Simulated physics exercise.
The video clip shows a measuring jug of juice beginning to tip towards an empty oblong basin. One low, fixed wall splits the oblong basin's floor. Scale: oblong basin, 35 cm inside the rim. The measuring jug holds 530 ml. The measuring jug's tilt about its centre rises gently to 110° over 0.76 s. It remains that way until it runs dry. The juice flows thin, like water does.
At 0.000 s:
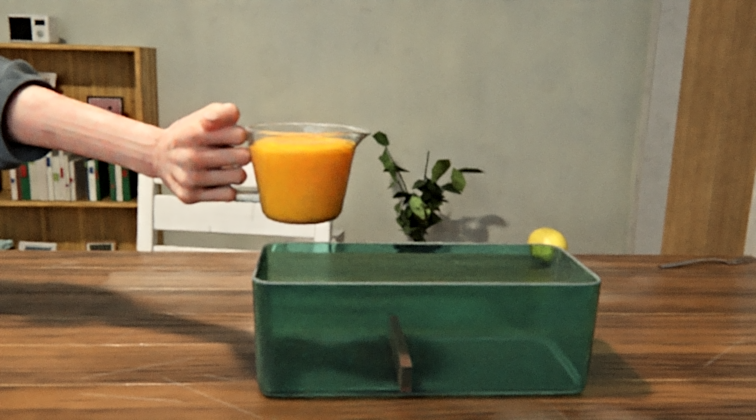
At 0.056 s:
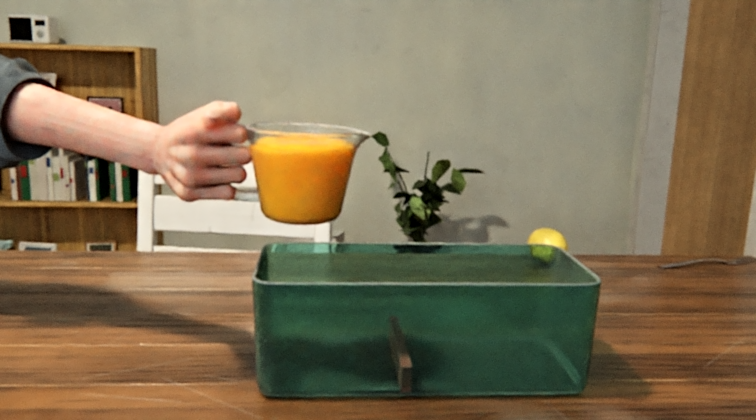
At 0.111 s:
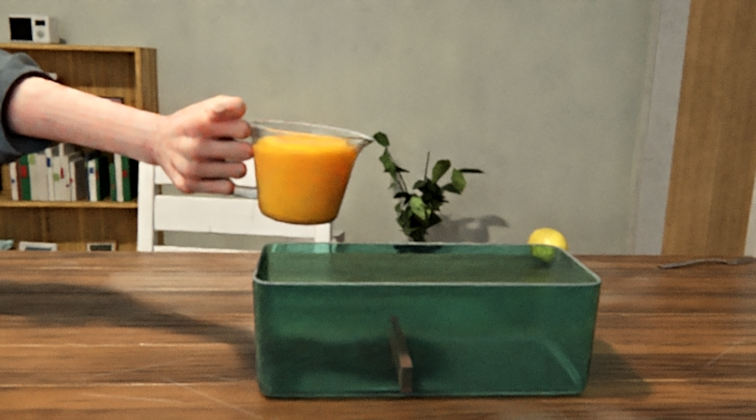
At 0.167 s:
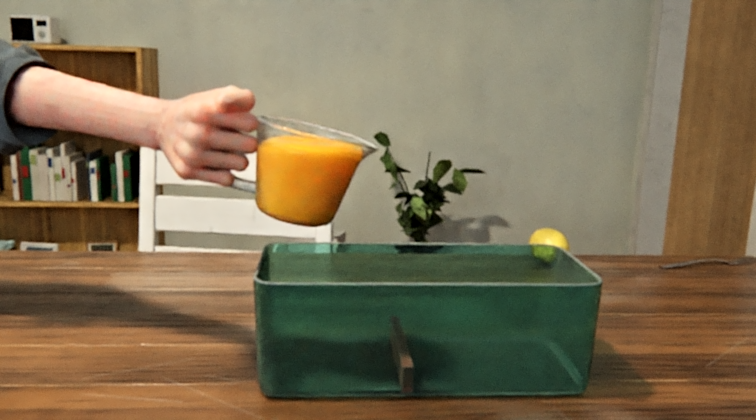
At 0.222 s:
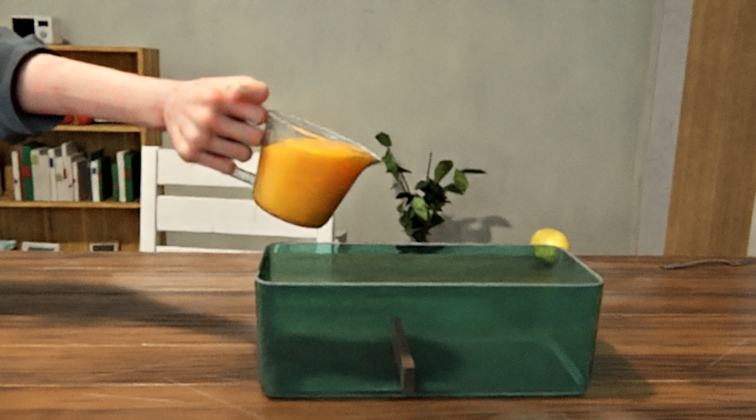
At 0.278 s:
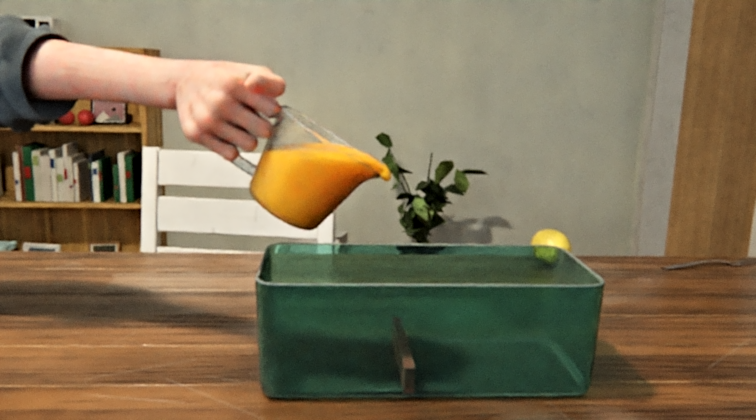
To begin with, a hand at the left holds a glass measuring jug of orange juice nearly level above a green, see-through oblong basin on a wooden table. The hand then gradually tilts the jug to the right, and the juice slides up to the spout until a little pokes over its edge.
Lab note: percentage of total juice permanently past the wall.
Approx. 58 %.
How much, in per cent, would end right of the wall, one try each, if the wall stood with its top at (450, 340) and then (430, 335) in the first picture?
First 10, then 20 per cent.
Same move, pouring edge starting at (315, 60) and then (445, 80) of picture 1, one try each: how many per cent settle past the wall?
15 then 85 %.
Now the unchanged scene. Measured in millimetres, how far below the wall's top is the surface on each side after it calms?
Roughly 18 mm on the left side and roughly 18 mm on the right.
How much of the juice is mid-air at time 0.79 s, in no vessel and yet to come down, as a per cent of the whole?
In-air share: About 2 %.
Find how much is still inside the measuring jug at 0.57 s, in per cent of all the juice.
Fraction remaining: Approx. 34 per cent.
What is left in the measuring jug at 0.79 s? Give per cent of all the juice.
I'd say some 2 per cent remains.
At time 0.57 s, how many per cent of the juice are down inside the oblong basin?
Some 46 per cent.
By 0.57 s the tilt is 94° and 35 per cent is still to pour, 11 is left of the wall and 34 right of it.
By 0.79 s the tilt is 110° and 2 per cent is still to pour, 40 is left of the wall and 56 right of it.
By 1.01 s the tilt is 110° and 0 per cent is still to pour, 42 is left of the wall and 58 right of it.
By 1.26 s the tilt is 110° and 0 per cent is still to pour, 42 is left of the wall and 58 right of it.
At rest 42 per cent lies left of the wall, 58 right of it and 0 outside.
